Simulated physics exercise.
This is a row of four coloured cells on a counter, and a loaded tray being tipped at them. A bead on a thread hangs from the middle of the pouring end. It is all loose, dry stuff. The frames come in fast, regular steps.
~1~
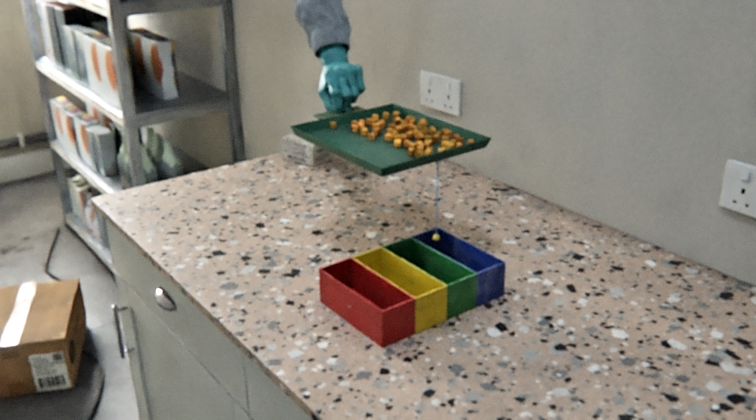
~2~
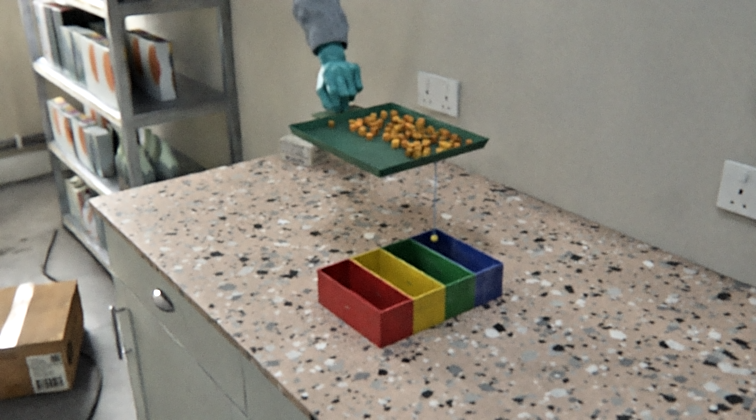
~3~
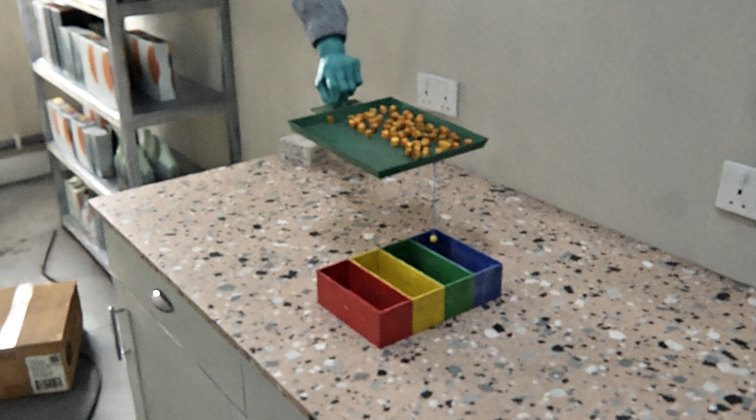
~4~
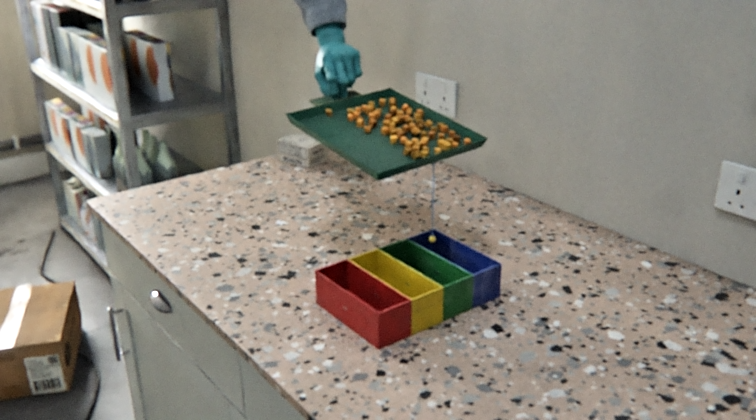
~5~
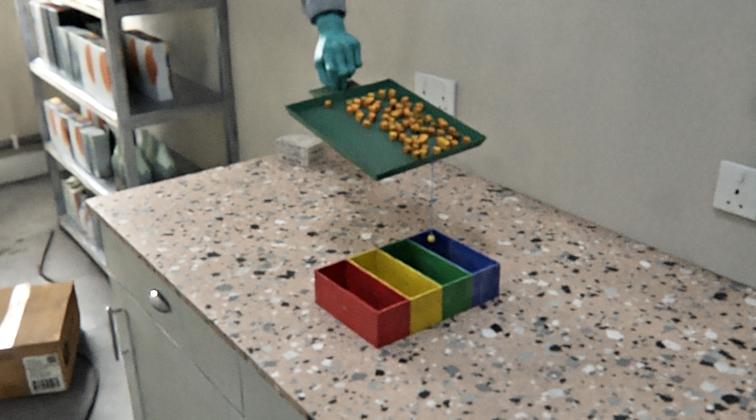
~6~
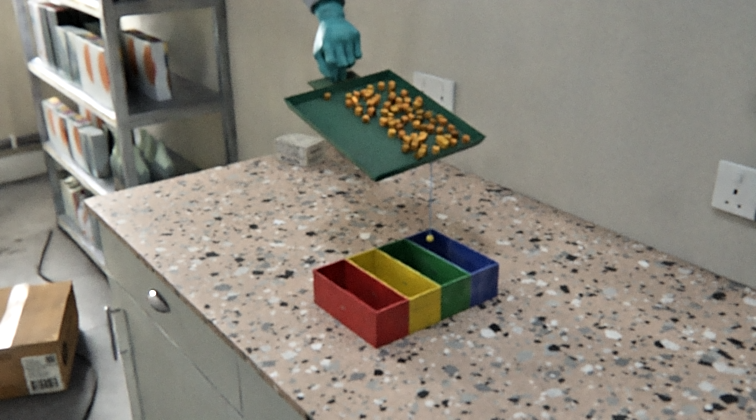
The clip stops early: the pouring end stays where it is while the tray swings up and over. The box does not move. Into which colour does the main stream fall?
The yellow cell gets the most.
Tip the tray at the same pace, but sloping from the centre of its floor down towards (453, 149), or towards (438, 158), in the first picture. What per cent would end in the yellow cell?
About 0 and 0 per cent.
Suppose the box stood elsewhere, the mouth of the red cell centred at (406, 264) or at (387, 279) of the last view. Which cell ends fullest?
At the first place red, at the second the yellow cell.
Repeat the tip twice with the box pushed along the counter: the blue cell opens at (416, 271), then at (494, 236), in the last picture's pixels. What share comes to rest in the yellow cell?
In turn 0 and 20 in a hundred.
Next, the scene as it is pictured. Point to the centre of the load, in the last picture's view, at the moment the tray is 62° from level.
At about (416, 156).
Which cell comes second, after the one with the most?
Next in line is the green cell.
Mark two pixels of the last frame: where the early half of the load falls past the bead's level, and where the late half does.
Around (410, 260) and then (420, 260).
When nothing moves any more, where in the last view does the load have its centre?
Roughly at (412, 302).
Just after the last frame, tray tipped steeply; the larger part on the tray; about a tenth falling or outside the box.
A moment on, tray tipped past a quarter turn; about a tenth on the tray; roughly a third in the yellow cell; roughly a quarter in the green cell; just a few in the red cell; just a few in the blue cell; roughly a quarter falling or outside the box.
Further on, tray tipped past a quarter turn; roughly half in the yellow cell; roughly a third in the green cell; about a tenth in the blue cell; just a few in the red cell; just a few falling or outside the box.
When it is over, tray tipped past a quarter turn; roughly half in the yellow cell; roughly a third in the green cell; about a tenth in the blue cell; just a few in the red cell; just a few outside the box.
